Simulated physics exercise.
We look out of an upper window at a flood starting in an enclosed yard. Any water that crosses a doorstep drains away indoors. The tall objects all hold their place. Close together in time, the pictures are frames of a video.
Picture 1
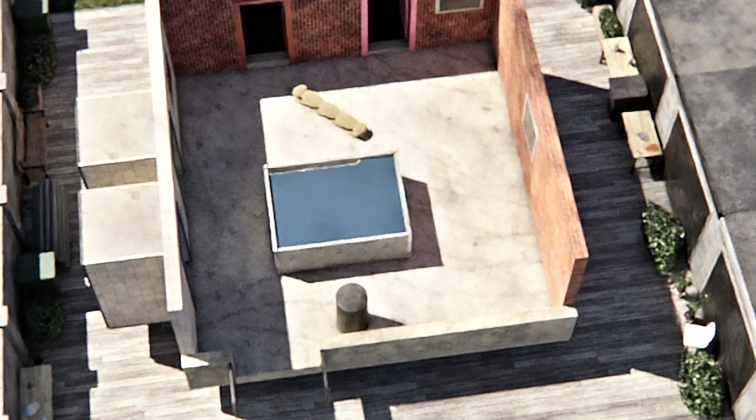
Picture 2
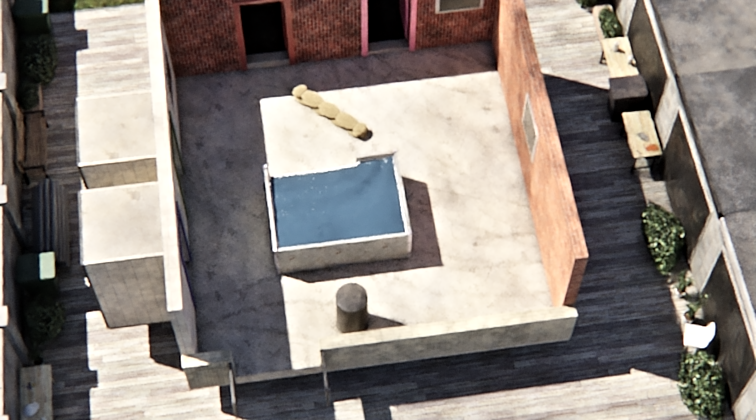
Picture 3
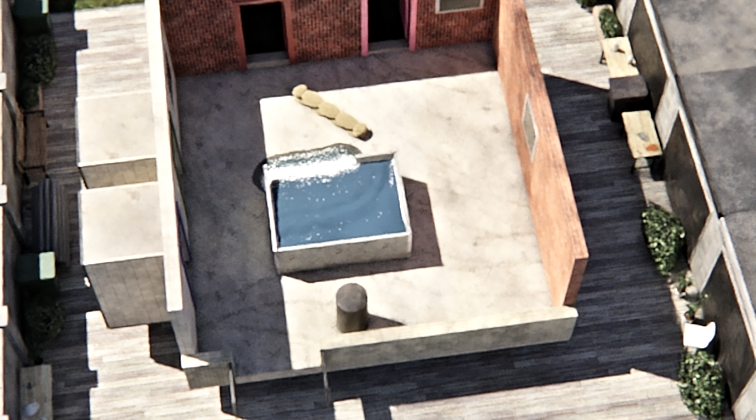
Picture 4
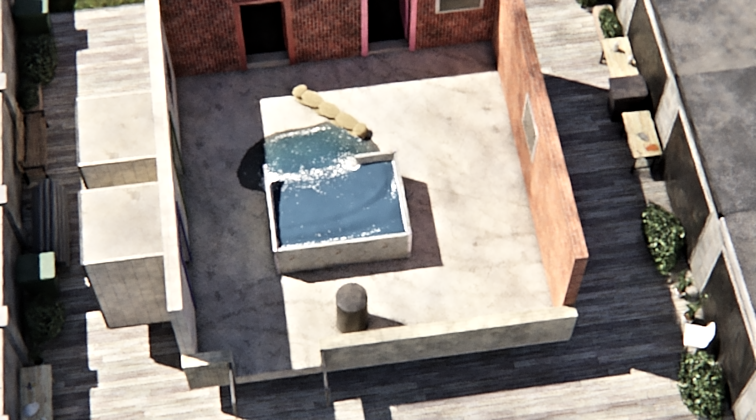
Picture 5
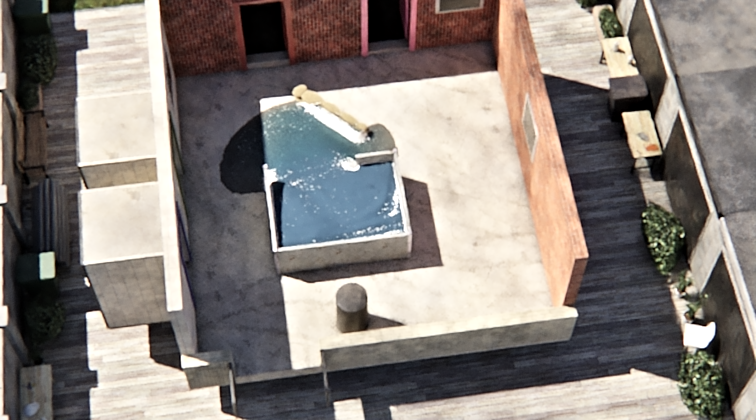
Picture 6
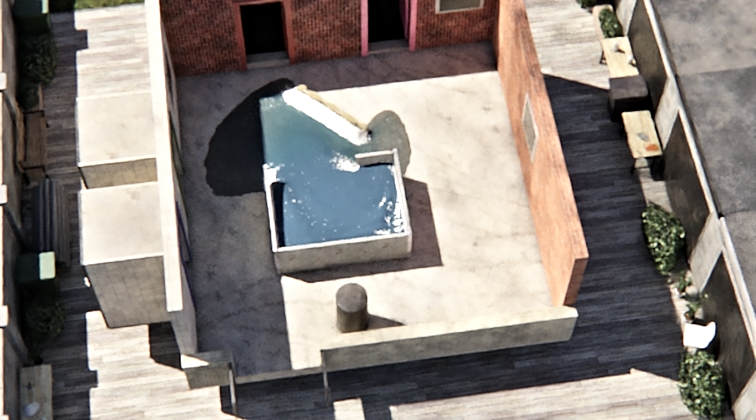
In an enclosed yard with brick walls, a still, open tank gave way along its far side, and water poured out through the gap, spreading across the pale floor and around a lumpy tan object.
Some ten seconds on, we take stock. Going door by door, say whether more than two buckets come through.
Outcome: Red door: Too much gets in there. Blue door: Not too much gets in there. Green door: Too much gets in there. Pink door: Not too much gets in there.
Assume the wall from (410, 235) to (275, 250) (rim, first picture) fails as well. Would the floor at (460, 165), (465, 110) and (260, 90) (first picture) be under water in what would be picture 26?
The first point is soaked, the second soaked, the third spared.
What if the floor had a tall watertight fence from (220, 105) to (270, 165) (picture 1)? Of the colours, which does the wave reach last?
It is the blue one.
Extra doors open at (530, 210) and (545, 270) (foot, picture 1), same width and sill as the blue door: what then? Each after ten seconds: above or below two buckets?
Log: Door one misses the mark; door two misses the mark.
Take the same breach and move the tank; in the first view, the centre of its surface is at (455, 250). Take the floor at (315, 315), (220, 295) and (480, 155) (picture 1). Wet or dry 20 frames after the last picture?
Parched, parched, soaked.
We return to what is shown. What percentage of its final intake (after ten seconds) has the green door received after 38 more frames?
Share by then: About 55 in a hundred.
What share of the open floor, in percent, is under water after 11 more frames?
Estimate: Near 40 %.
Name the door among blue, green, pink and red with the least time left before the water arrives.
Result: The red one is first.
A moment on, water covers 30 % of the floor; the red door over two buckets in, the blue door not reached, the green door wet at the sill, nothing in, the pink door not reached.
Next, water covers 40 % of the floor; the red door far over two buckets in, the blue door not reached, the green door wet at the sill, nothing in, the pink door wet at the sill, nothing in.
Then, water covers 50 % of the floor; the red door far over two buckets in, the blue door wet at the sill, nothing in, the green door under two buckets in, the pink door wet at the sill, nothing in.
Later, water covers 75 % of the floor; the red door far over two buckets in, the blue door wet at the sill, nothing in, the green door over two buckets in, the pink door wet at the sill, nothing in.
In the end, water covers 95 % of the floor; the red door far over two buckets in, the blue door wet at the sill, nothing in, the green door far over two buckets in, the pink door wet at the sill, nothing in.
